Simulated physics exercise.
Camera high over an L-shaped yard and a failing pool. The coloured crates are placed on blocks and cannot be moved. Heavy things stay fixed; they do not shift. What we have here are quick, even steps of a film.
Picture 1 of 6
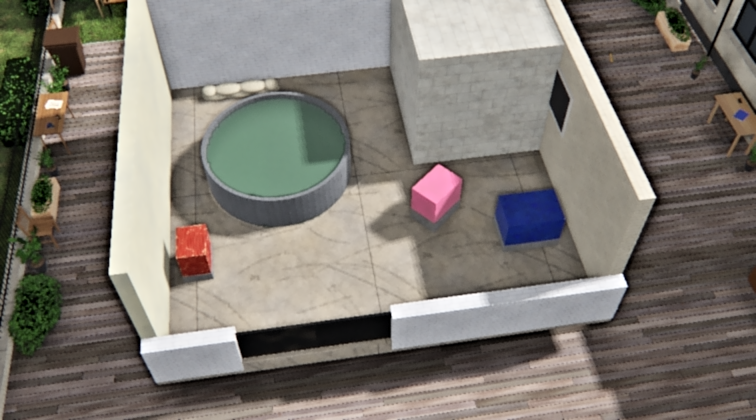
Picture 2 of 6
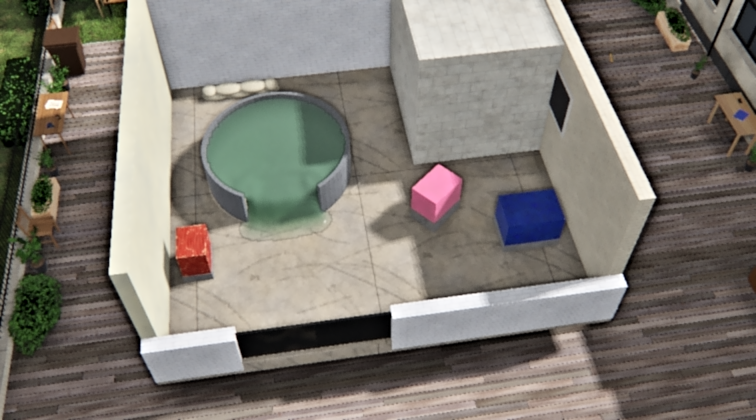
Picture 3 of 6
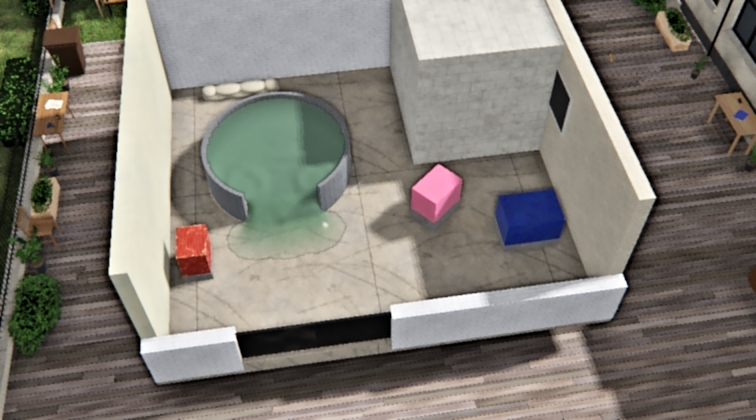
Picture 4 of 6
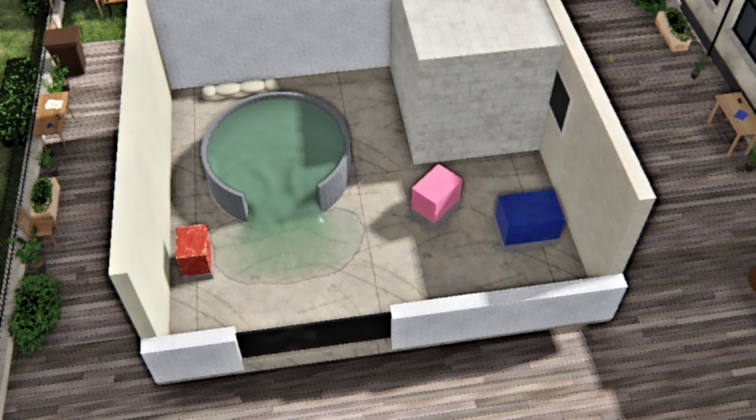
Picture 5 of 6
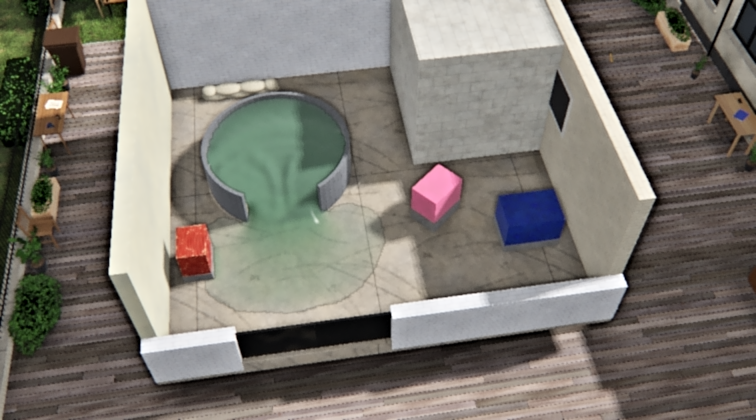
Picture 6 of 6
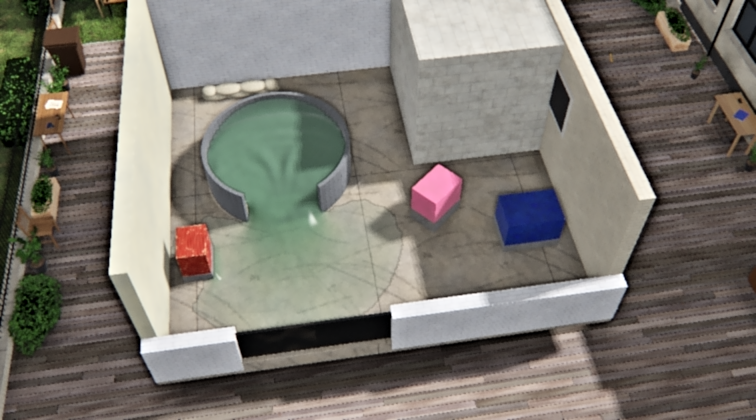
A round pool of green water sat still in a walled yard until a gap opened in its front side, and water poured out, spreading across the paved floor past the unmoving red box.
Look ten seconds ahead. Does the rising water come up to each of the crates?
Outcome: As for the red crate it's moistened by the water; as for the pink crate it's untouched by the water; as for the blue crate it's moistened by the water.
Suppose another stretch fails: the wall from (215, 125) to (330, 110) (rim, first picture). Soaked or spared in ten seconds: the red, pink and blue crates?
Here goes: Red crate - hit; pink crate - left alone; blue crate - left alone.
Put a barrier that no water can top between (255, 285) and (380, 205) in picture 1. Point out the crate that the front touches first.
I'd go with the red-painted one.
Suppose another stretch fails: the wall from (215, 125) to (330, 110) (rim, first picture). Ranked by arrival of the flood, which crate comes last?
The blue-painted one.
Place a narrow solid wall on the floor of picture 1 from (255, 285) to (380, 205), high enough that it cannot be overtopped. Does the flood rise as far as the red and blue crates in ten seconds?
Then: Red takes water, blue is safe.
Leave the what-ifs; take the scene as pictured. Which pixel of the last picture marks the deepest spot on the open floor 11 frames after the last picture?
Somewhere close to (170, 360).
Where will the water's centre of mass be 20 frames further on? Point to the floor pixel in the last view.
Point: (309, 238).
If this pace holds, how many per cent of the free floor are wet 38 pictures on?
Close to 80 percent, by my reckoning.
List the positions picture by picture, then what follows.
In the first picture, still water in the round pool at (276, 146).
In the second picture, the front is at (325, 213), out from the gap at (284, 216).
In the third picture, water pours out at (284, 217) and has run to (233, 241).
In the fourth picture, water pours out at (284, 217) and has run to (227, 270).
In the fifth picture, the front is at (344, 294), out from the gap at (285, 218).
In the sixth picture, the front is at a hidden place, out from the gap at (284, 217).
A moment on, water covers 30 % of the floor; the red crate water round its plinth, the pink crate water round its plinth, the blue crate not reached.
Next, water covers 35 % of the floor; the red crate water round its plinth, the pink crate water round its plinth, the blue crate not reached.
Then, water covers 55 % of the floor; the red crate water round its plinth, the pink crate water round its plinth, the blue crate water round its plinth.
Later, water covers 80 % of the floor; the red crate water round its plinth, the pink crate water round its plinth, the blue crate water round its plinth.
In the end, water covers 100 % of the floor; the red crate was topped, the pink crate stayed above the water, the blue crate was topped.
